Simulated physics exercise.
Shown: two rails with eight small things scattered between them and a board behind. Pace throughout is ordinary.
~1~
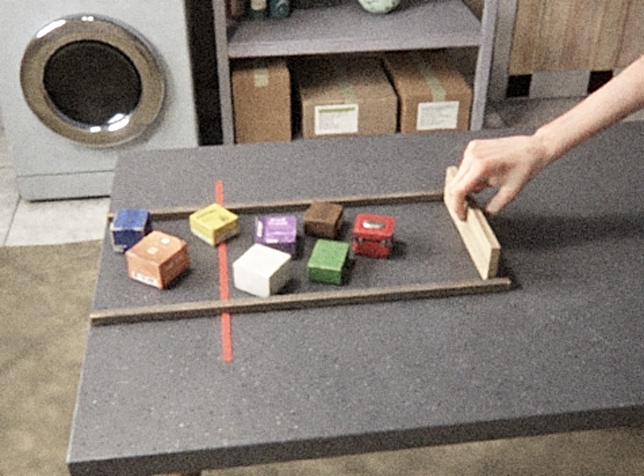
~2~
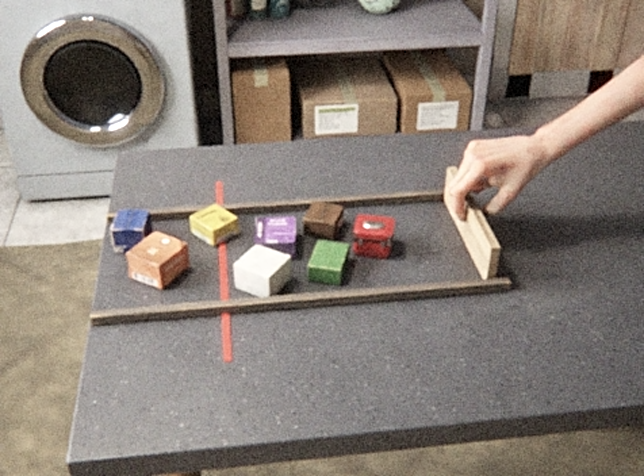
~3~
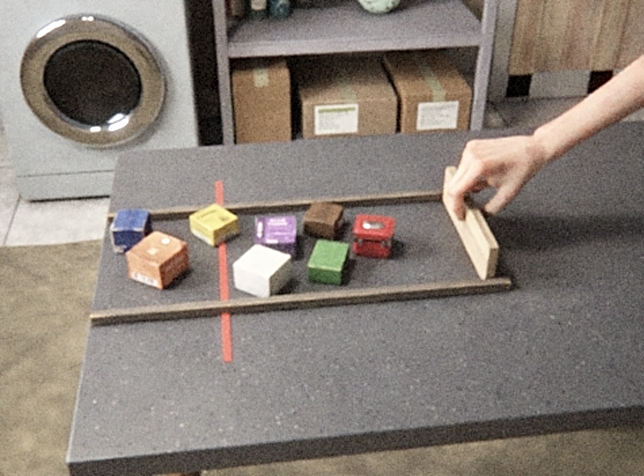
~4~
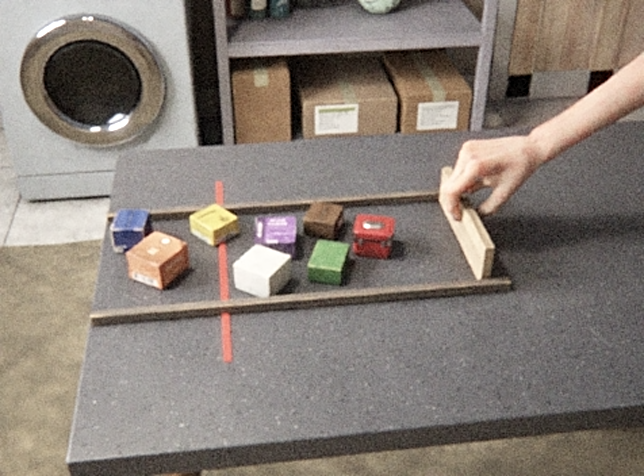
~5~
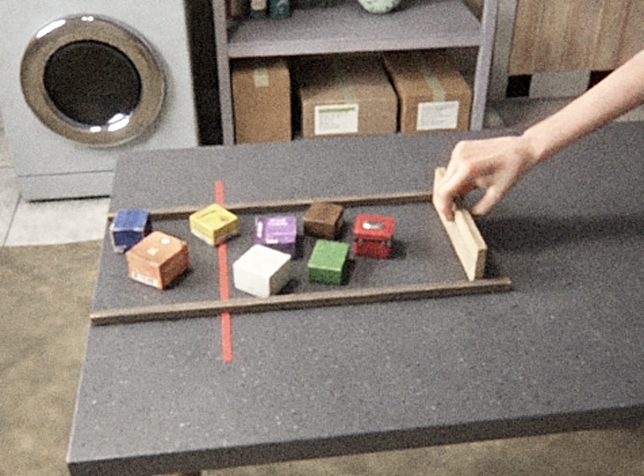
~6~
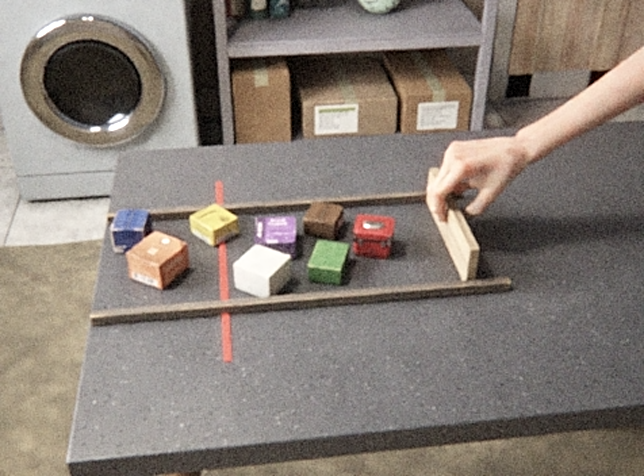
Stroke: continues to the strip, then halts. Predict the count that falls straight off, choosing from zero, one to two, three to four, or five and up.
I predict that no one of them will leave the table.
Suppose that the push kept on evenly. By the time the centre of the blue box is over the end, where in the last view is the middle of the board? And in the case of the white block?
Points: About (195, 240) and about (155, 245).
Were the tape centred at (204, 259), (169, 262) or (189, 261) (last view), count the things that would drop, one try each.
Respectively 0, 2 and 2.
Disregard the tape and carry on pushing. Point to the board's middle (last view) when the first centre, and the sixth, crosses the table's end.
First around (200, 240), then around (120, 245).
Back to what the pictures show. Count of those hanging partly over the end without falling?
So the number is 1.
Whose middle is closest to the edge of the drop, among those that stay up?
I'd say the orange box.
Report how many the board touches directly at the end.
Well, it touches 3.
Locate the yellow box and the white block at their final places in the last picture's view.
Look around (169, 223) for the first and around (167, 287) for the second.
Soon after, none off yet; blue box at rest near (132, 231); orange box at rest near (158, 260); yellow box at rest near (214, 225).
At rest, the number that fall off is zero.
